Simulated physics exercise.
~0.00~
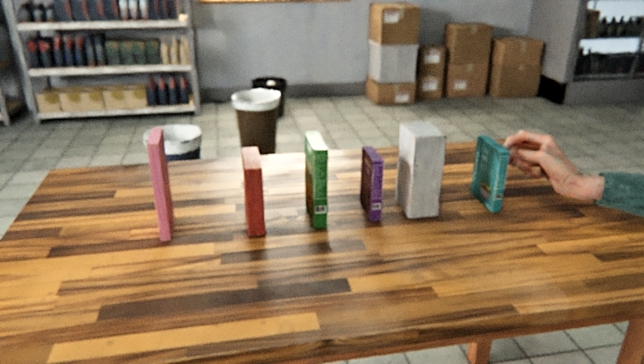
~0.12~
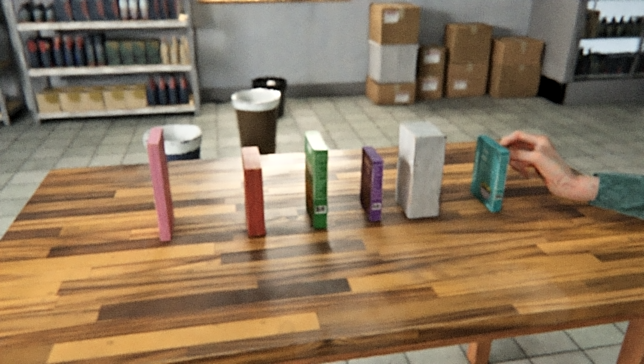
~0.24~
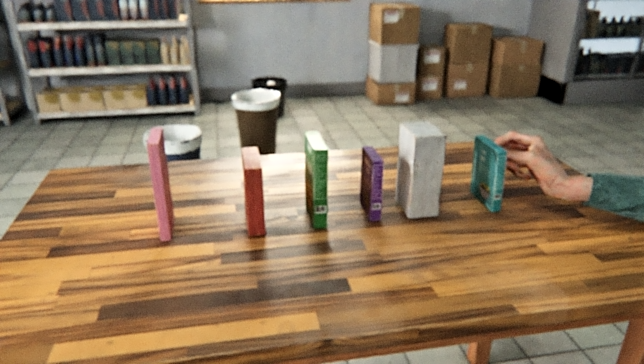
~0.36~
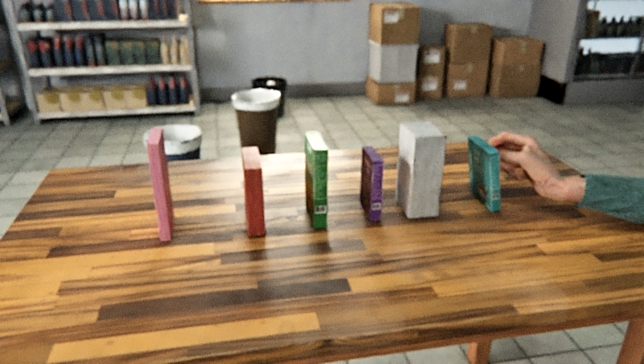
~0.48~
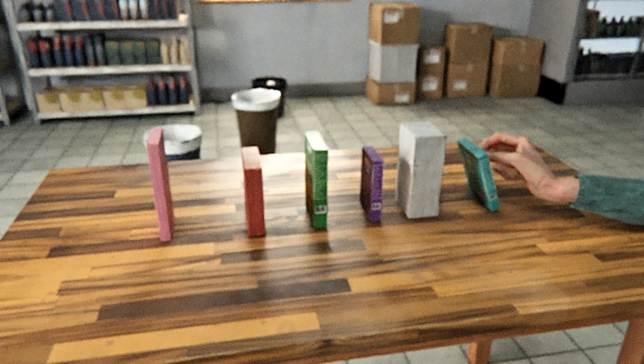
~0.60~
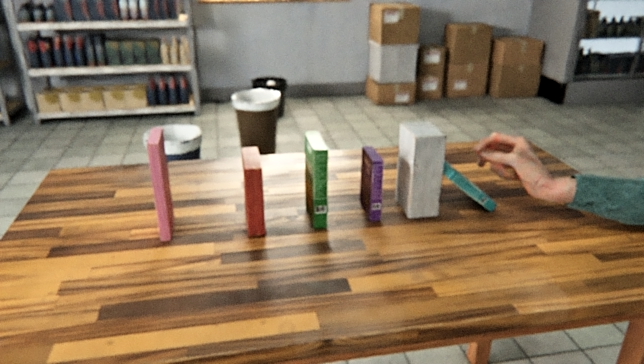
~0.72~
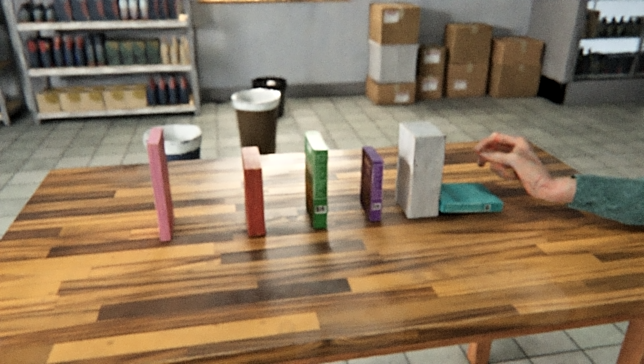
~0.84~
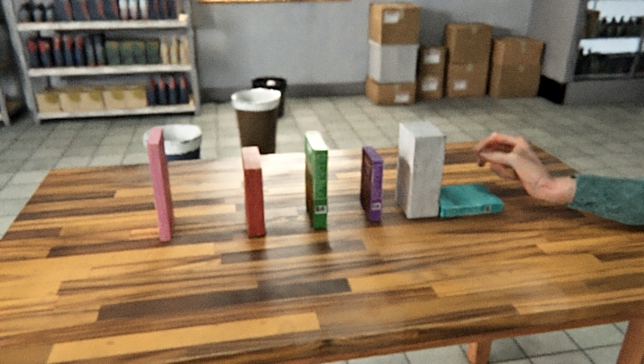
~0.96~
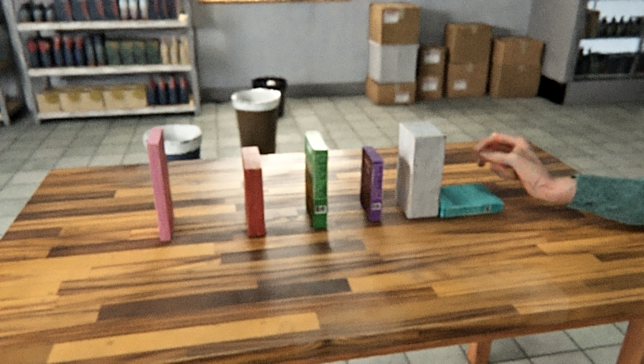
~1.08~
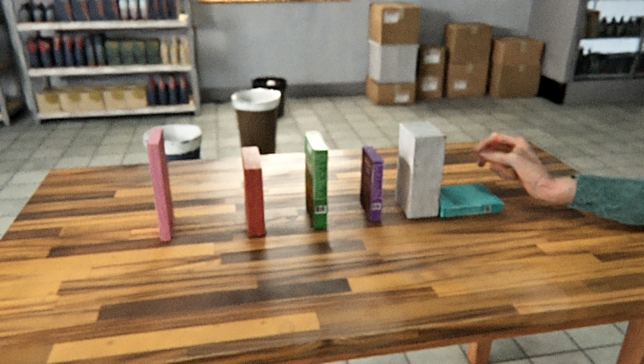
In a tiled room with shelves of dark items, bins and stacked cardboard boxes behind, a still camera looks slightly down on a striped wooden table. Six upright pieces stand in a spaced row, from left to right pink, red, green, purple, a bulky white block and a turquoise packet. A hand in a teal sleeve reaches from the right and tips the turquoise packet leftward. The packet leans toward the white block, slides down beside it and drops flat at its base. The hand hovers above while the other five remain standing in place.
